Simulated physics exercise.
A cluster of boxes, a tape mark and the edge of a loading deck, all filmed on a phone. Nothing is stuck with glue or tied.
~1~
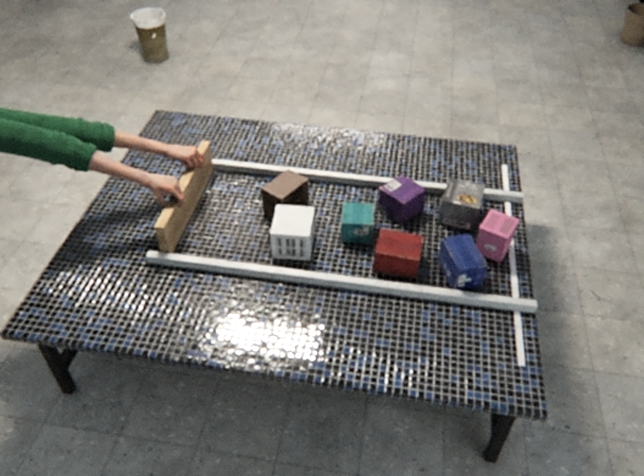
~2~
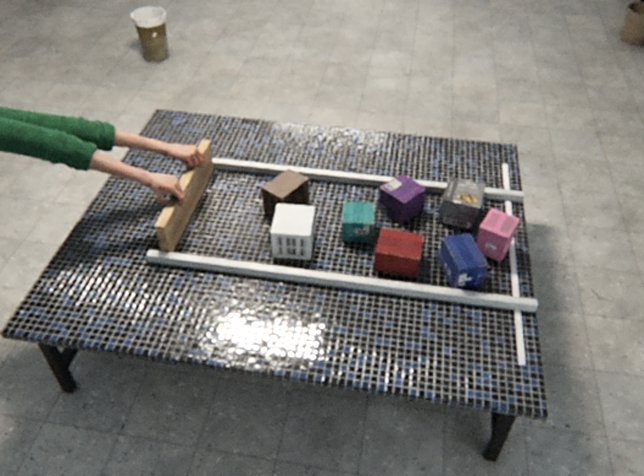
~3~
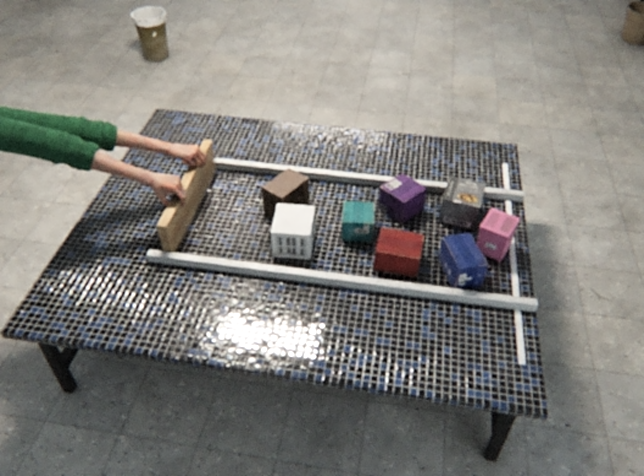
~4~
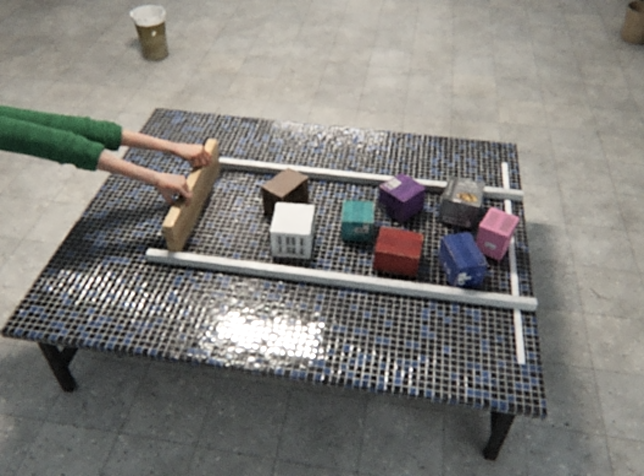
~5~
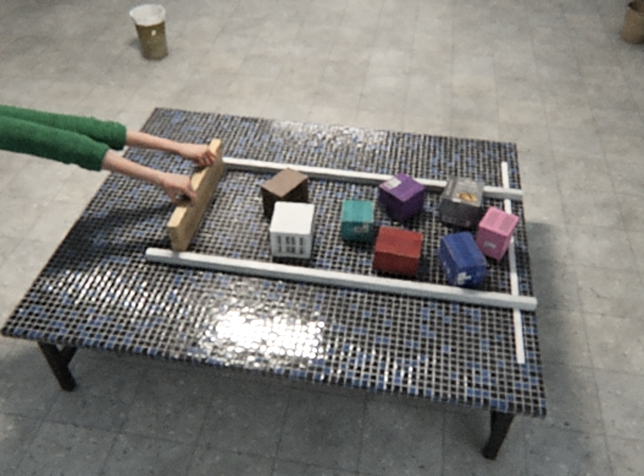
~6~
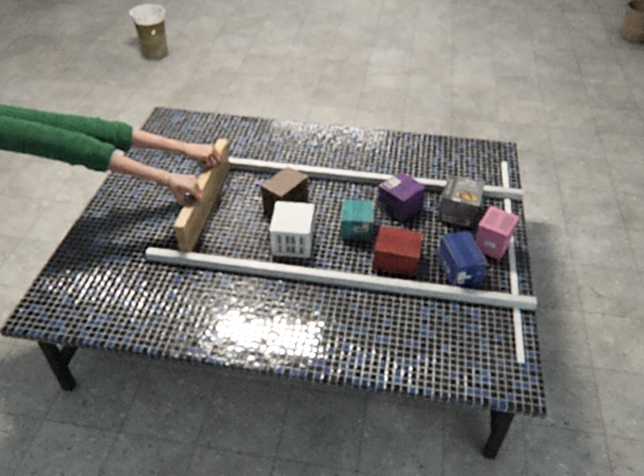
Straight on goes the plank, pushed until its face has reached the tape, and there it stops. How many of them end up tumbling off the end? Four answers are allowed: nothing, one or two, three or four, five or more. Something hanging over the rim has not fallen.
Five or more fall off.
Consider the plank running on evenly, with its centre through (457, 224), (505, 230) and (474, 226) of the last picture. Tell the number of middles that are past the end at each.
Per position: 3 / 6 / 4.
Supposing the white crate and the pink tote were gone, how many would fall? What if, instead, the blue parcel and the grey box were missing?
Result: 4, then 5.
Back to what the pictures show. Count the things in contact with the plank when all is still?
It's touching 1 at the end.
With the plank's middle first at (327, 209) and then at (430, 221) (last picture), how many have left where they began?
I make it 3 at the first spot and 8 at the other.
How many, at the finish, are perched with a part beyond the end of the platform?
The total here is 1.
Soon after, none off yet; pink tote at rest near (496, 234); blue parcel at rest near (461, 260); grey box at rest near (461, 201).
Then, none off yet; pink tote at rest near (496, 234); blue parcel moved a little near (471, 263); grey box at rest near (461, 201).
Further on, none off yet; pink tote moved about its own width near (540, 238); blue parcel tipped well over near (559, 286); grey box moved well along near (533, 206).
By the end, the number that fall off is five or more; fallen, white crate, turquoise parcel, purple parcel, red parcel, grey box, blue parcel and pink tote.
